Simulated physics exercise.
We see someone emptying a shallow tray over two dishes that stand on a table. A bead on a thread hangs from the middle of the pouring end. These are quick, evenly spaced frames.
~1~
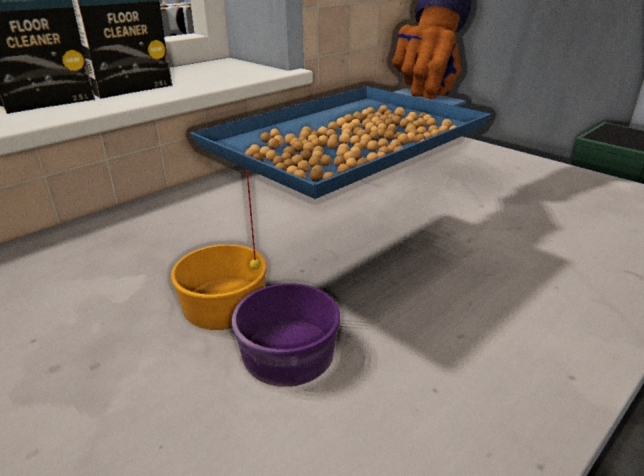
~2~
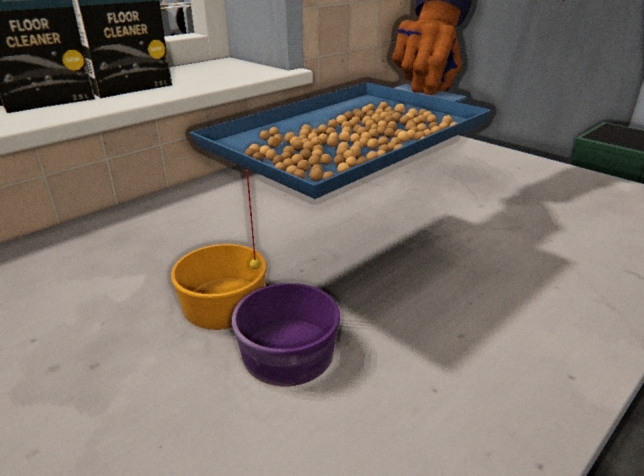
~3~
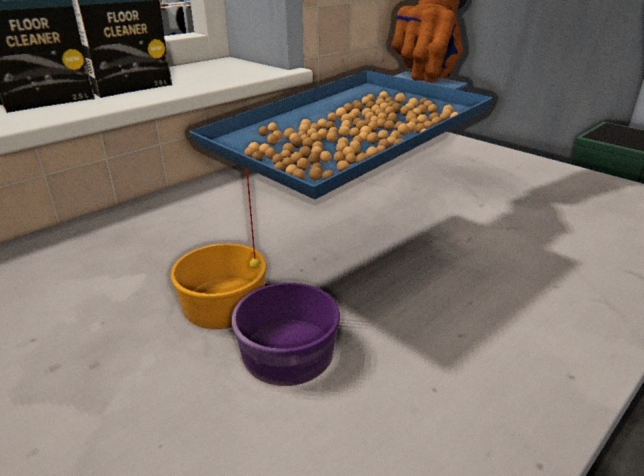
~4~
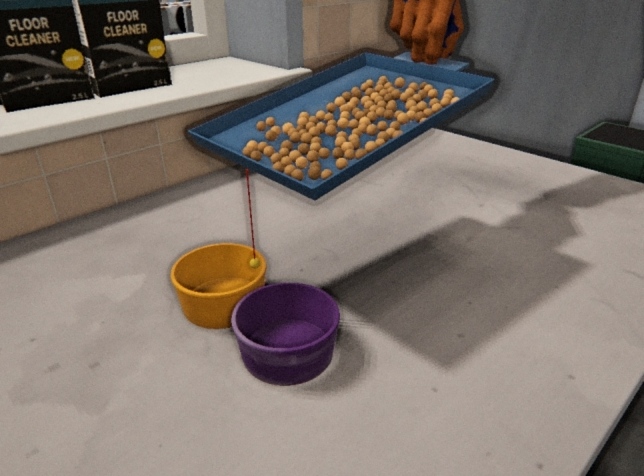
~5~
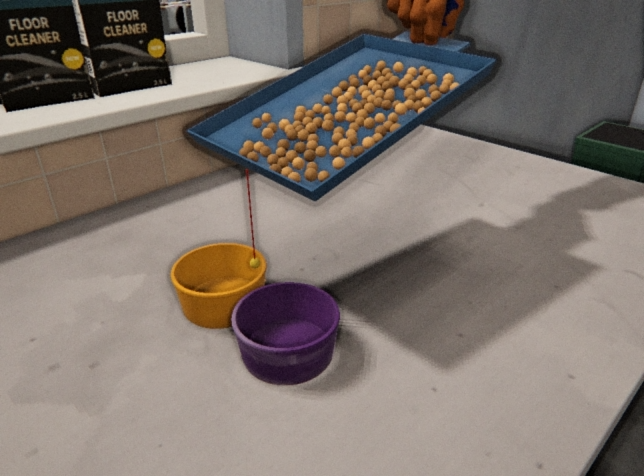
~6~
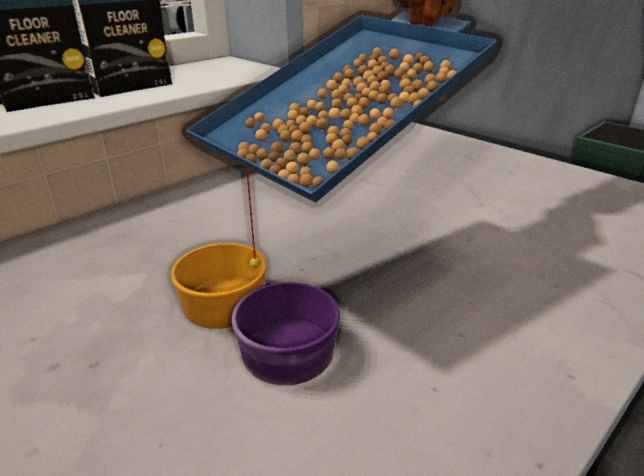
On a pale tabletop by a windowsill, an orange-gloved hand raised the far end of a blue tray of round wooden beads above a yellow dish and a purple one, and the beads shifted slightly.
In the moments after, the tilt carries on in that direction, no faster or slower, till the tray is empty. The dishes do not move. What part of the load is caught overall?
They take over half between them.
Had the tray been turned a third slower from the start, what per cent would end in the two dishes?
Close to 70 per cent.
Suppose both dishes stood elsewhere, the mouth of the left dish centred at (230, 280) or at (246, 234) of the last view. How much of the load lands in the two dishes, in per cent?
The first gives 80 %, the second 0 %.
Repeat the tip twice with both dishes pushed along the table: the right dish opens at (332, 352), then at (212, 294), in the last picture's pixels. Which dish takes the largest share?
In turn: The left-hand dish; the right dish.
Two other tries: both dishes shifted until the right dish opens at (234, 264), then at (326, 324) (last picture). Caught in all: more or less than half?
One: The smaller part. Two: Not half.
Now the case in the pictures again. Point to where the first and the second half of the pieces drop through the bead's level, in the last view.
First near (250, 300), later near (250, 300).
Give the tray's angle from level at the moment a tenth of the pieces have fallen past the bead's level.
At some 65 degrees.
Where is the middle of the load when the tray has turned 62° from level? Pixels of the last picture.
Around (265, 165).
Just after the last frame, tray tipped steeply; the larger part on the tray; just a few in the right dish; just a few in the left dish; just a few outside both; roughly a quarter in the air.
A moment on, tray tipped past a quarter turn; just a few on the tray; roughly a third in the right dish; about a tenth in the left dish; roughly a quarter outside both; about a tenth in the air.
Further on, tray tipped past a quarter turn; roughly half in the right dish; about a tenth in the left dish; roughly a third outside both.
When it is over, tray tipped past a quarter turn; roughly half in the right dish; about a tenth in the left dish; roughly a third outside both.
